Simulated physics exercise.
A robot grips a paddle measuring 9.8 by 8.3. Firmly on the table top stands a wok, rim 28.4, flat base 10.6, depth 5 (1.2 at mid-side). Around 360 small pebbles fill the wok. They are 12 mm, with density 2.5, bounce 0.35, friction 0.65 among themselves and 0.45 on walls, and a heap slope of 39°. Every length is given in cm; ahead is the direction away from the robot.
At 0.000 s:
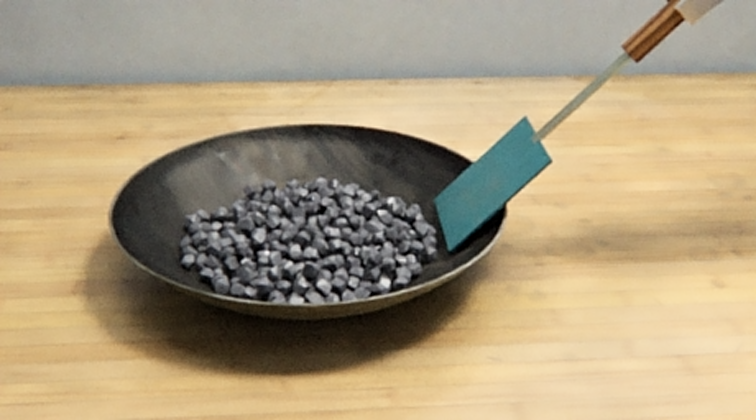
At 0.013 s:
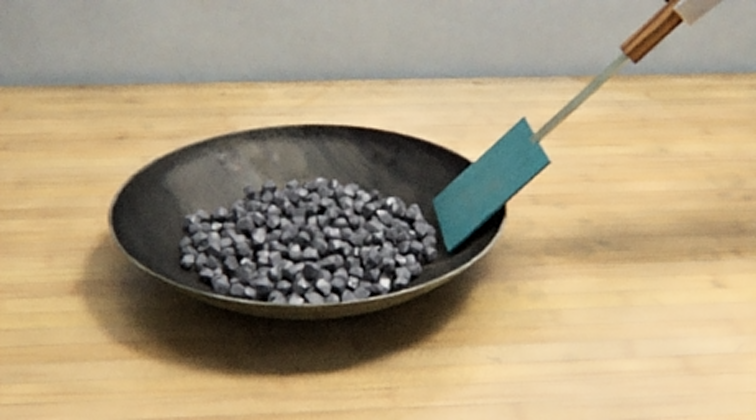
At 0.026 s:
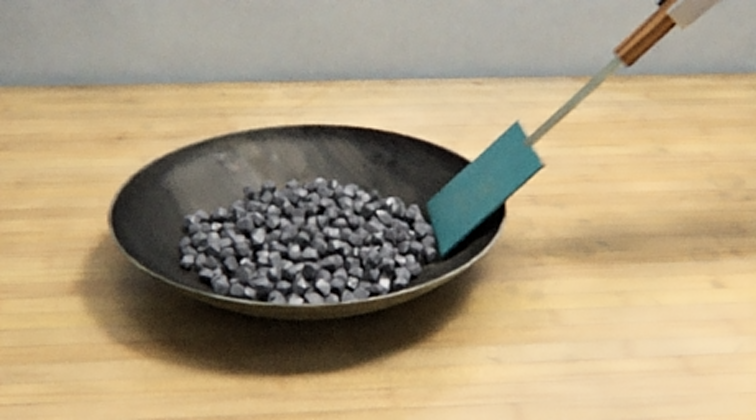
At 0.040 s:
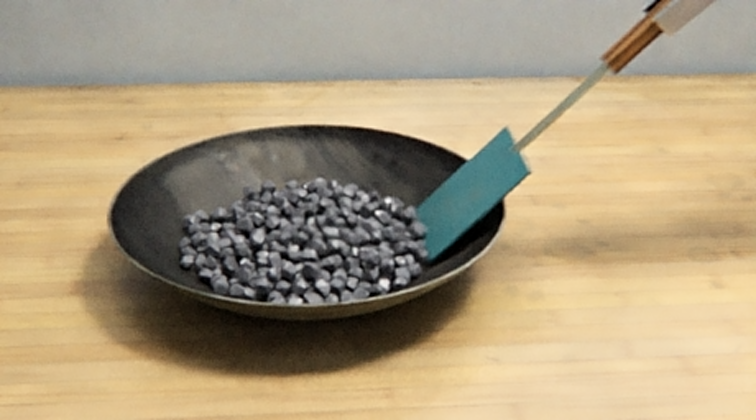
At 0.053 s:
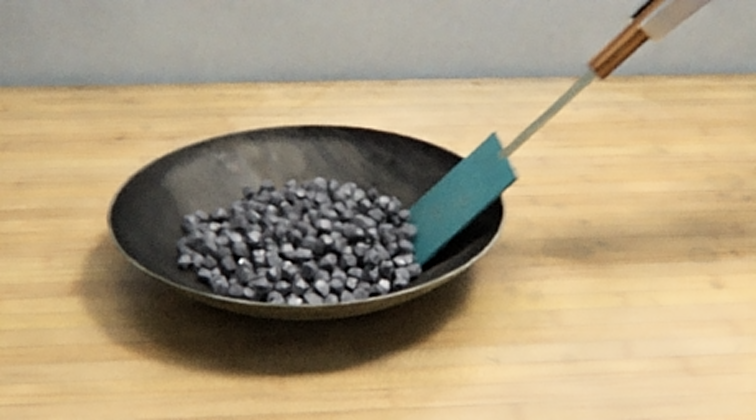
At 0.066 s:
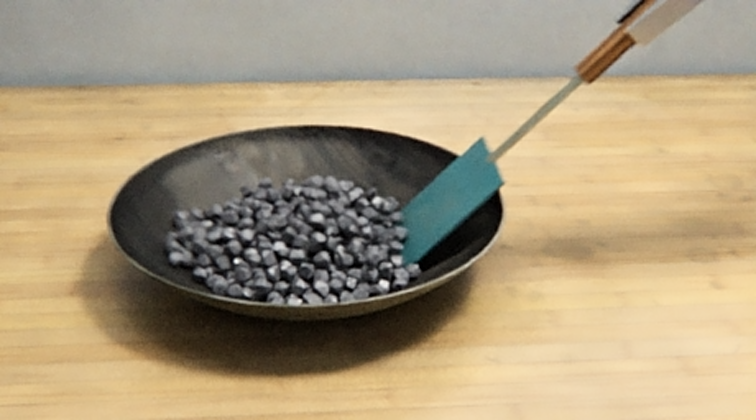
In a dark wok on a wooden table, a teal paddle pushes small grey pebbles slightly left.
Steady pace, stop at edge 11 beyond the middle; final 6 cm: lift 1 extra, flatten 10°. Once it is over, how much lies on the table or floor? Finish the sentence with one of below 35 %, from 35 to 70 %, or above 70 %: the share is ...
The share is from 35 to 70 %.
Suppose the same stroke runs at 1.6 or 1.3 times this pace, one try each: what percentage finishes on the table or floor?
Near 50 and near 50 percent respectively.
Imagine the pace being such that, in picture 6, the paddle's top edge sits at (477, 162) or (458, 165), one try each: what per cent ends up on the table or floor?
That comes to some 50 and some 50 percent, in that order.
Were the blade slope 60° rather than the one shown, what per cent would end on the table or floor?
My guess is close to 50 per cent.
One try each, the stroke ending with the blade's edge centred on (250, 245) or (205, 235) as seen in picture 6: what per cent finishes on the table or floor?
I'd say some 5 per cent, then some 20 per cent.
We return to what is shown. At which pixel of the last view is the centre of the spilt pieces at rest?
In the last view, it's around (15, 267).
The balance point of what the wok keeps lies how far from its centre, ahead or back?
Roughly 3.5 cm ahead of the centre.
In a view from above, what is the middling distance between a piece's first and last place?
Around 10 cm, measured level.
By 0.16 s, sloping 46°, highest piece 6 above the table; 363 in the wok.
By 0.26 s, sloping 44°, highest piece 8 above the table; 347 in the wok, 16 on the blade or in flight.
By 0.51 s, sloping 36°, highest piece 6 above the table; 204 in the wok, 156 on the table or floor, 3 on the blade or in flight.
By 1.56 s, sloping 36°, highest piece 6 above the table; 202 in the wok, 161 on the table or floor.
Final count, 202 in the wok, 161 on the table or floor. That is 44 % on the table or floor.
